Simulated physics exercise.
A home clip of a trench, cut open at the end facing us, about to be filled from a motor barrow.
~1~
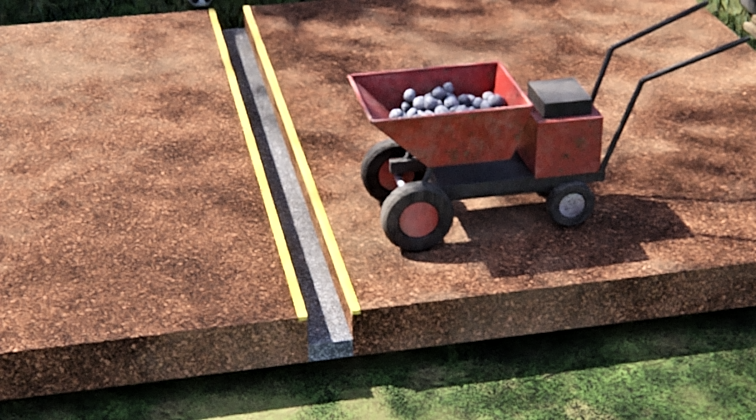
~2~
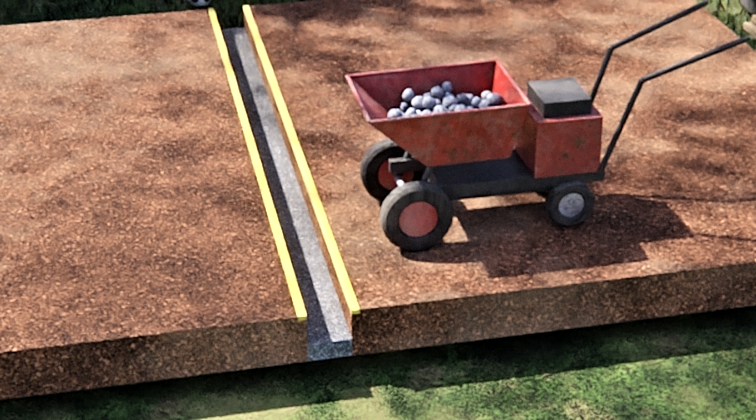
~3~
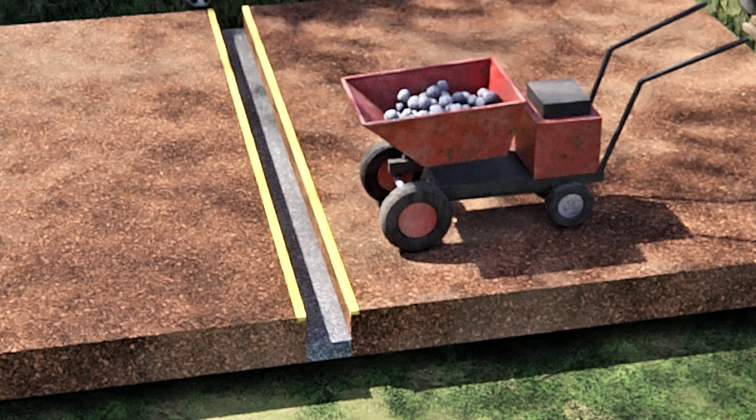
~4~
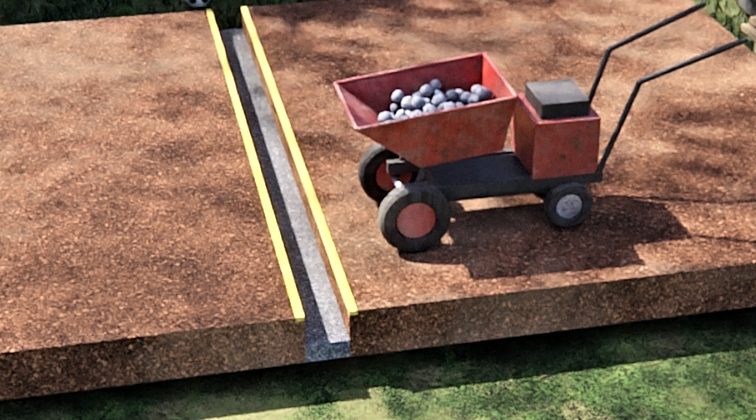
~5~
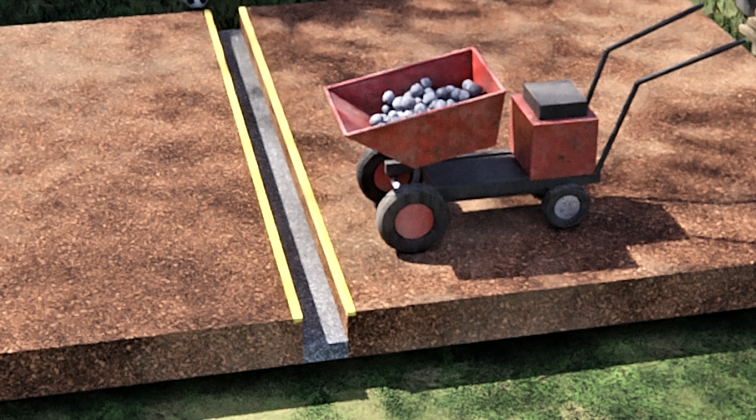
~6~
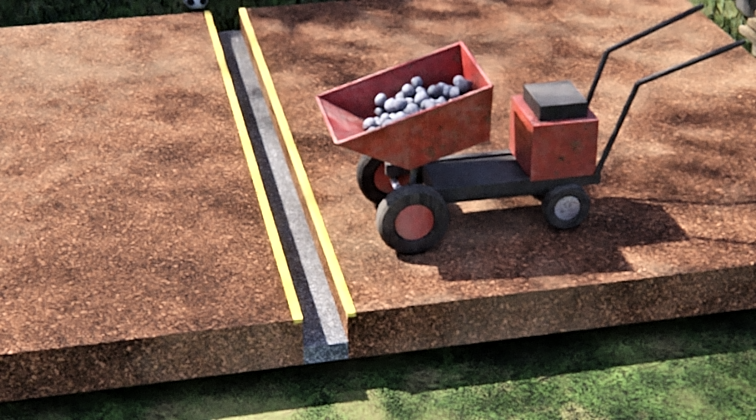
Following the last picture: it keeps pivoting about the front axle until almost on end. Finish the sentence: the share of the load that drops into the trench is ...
Less than half.
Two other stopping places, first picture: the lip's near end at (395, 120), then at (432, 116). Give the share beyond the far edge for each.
30 and 10 percent, in that order.
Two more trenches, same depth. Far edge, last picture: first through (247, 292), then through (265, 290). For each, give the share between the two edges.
About 90 and 70 per cent.
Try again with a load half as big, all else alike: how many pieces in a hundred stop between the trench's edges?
I'd reckon close to 10 in every hundred.
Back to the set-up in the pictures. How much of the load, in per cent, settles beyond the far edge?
Estimate: Some 70 percent.
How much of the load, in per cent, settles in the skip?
That comes to about 20 per cent or so.
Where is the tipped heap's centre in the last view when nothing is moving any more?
Near (233, 236).
Soon, skip tipped steeply; all in the skip.
A while on, skip tipped right over; about two thirds in the skip; a stray few in or heaped over the trench; about a third beyond it.
Towards the end, skip tipped right over; about a quarter in the skip; a small part in or heaped over the trench; about two thirds beyond it.
Finally, skip tipped right over; about a quarter in the skip; a small part in or heaped over the trench; about two thirds beyond it.
